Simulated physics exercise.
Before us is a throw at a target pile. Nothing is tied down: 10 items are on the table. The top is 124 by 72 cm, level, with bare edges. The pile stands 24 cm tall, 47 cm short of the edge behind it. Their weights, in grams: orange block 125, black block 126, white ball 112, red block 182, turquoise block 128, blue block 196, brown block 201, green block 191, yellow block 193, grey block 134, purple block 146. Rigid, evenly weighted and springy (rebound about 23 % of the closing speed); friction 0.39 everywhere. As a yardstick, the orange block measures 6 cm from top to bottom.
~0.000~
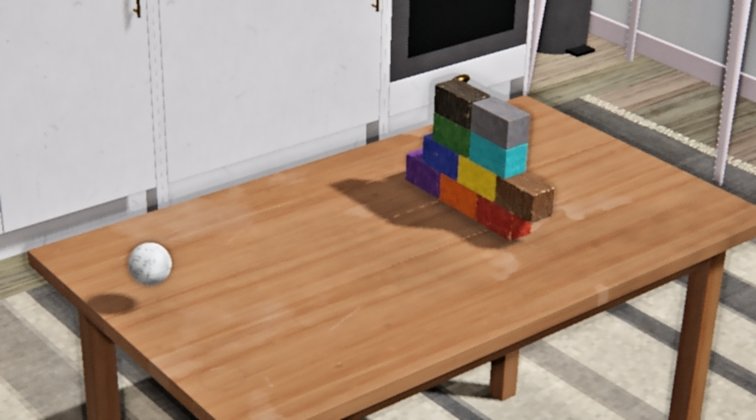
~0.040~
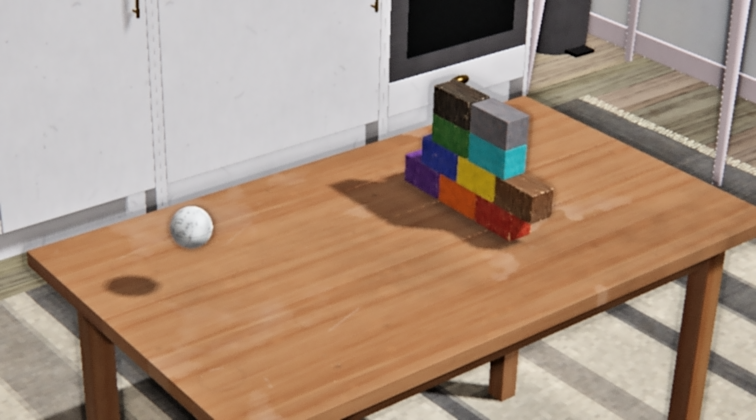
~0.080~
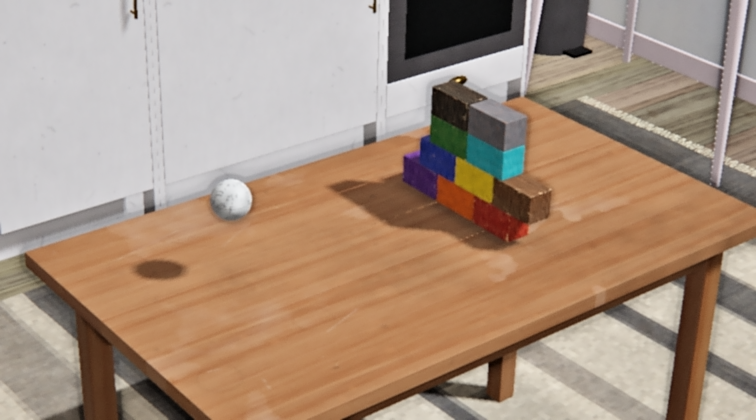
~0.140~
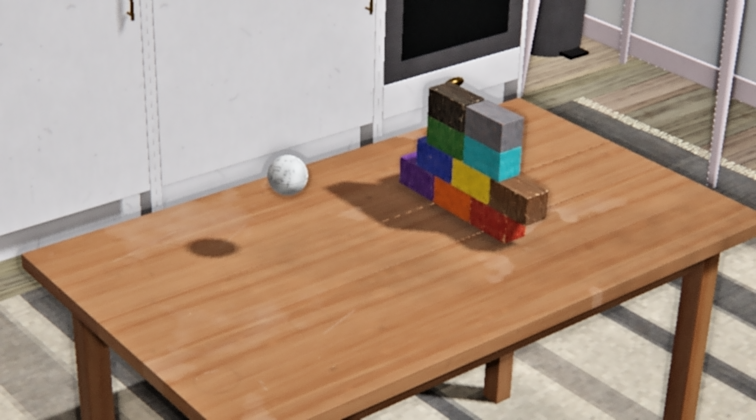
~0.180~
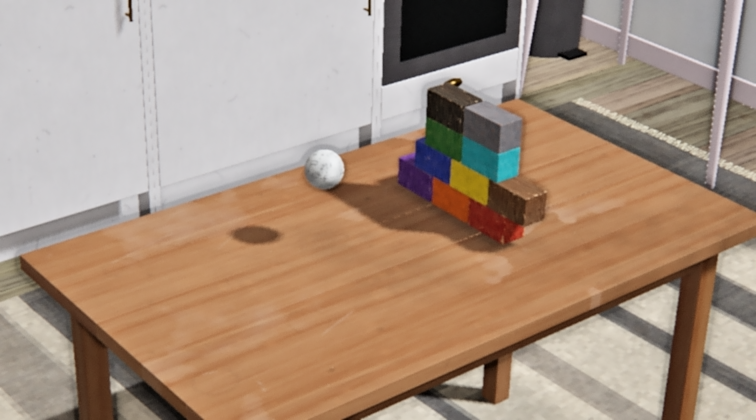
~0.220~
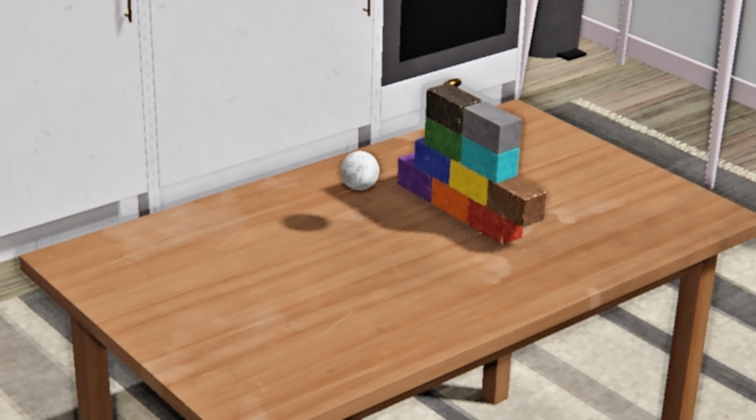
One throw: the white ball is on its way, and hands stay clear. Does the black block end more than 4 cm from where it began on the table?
The black block holds its spot.
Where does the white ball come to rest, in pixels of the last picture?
Around (411, 184).
After 0.48 s, white ball near (412, 185); purple block slid 2 cm.
After 0.74 s, black block resting near (455, 110).
At rest (1.0 s), all 10 in place, give or take 4 cm. Seen from the same camera at the end, black block near (455, 108).
